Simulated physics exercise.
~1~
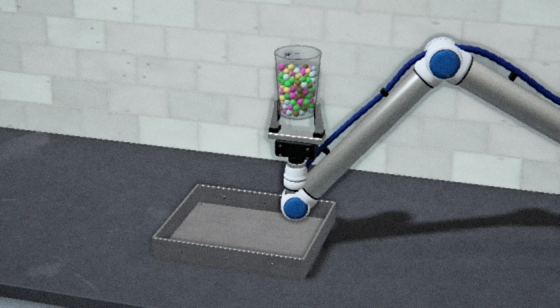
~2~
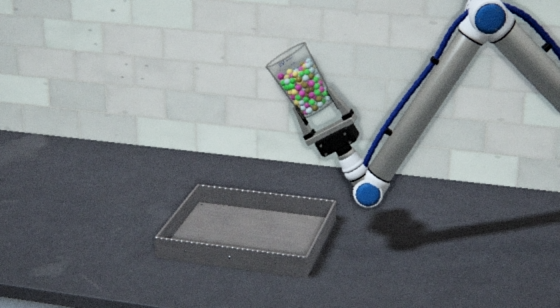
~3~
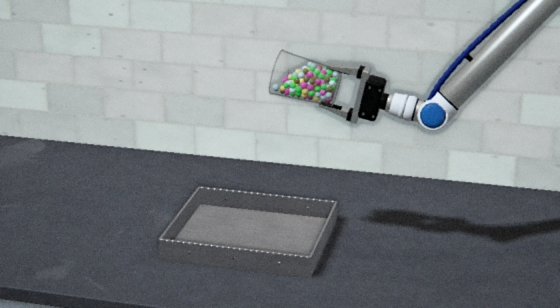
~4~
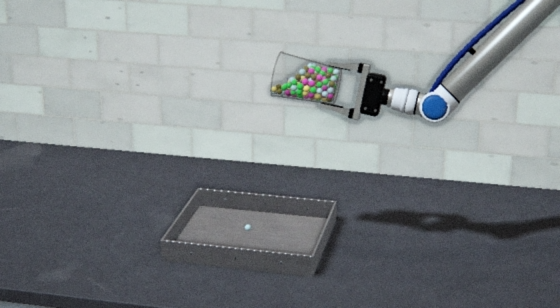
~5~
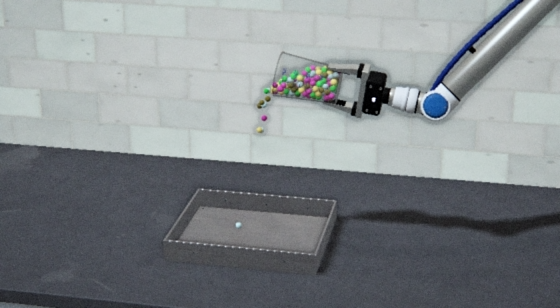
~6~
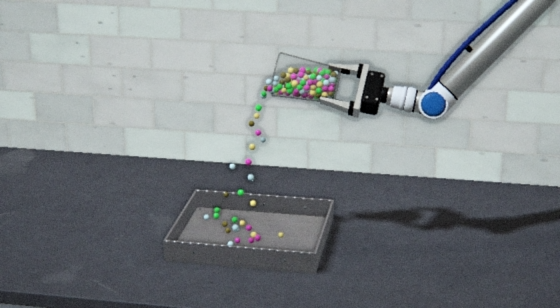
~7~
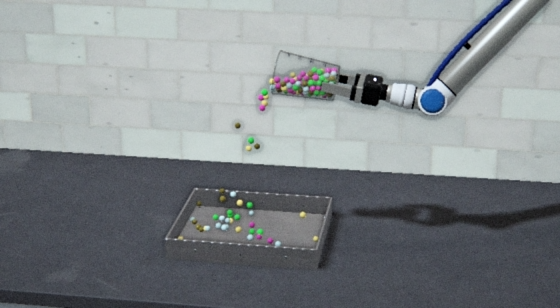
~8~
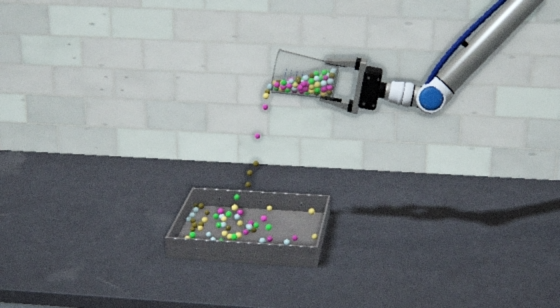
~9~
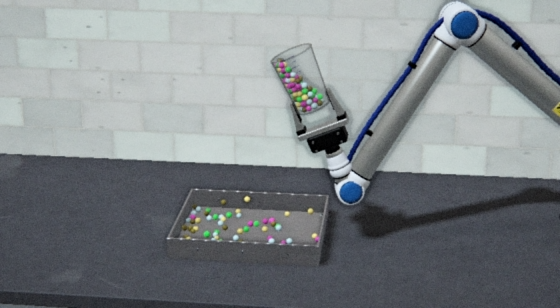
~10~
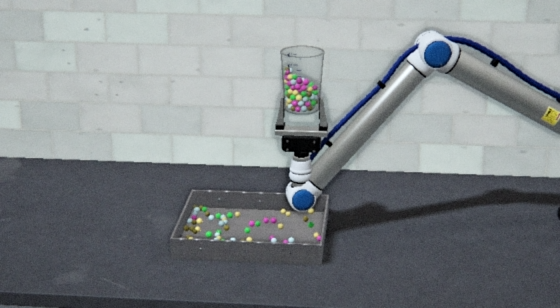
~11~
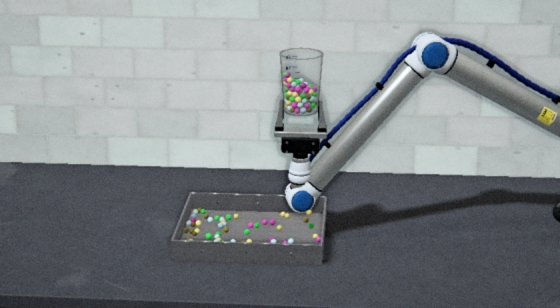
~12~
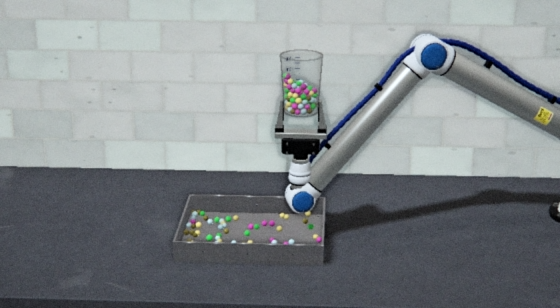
On a dark grey table top before a pale brick wall, seen from slightly above, a white and grey robot arm with blue joints holds a clear tumbler of colourful round sweets upright above an open, see-through tray. The arm lifts and swings to the right, tilting the tumbler left until it lies on its side. A single sweet drops first, then a thin stream tumbles from the mouth and scatters across the tray. The arm swings back and turns the tumbler upright again. It ends holding still, with many sweets left in the tumbler and the rest spread over the tray.
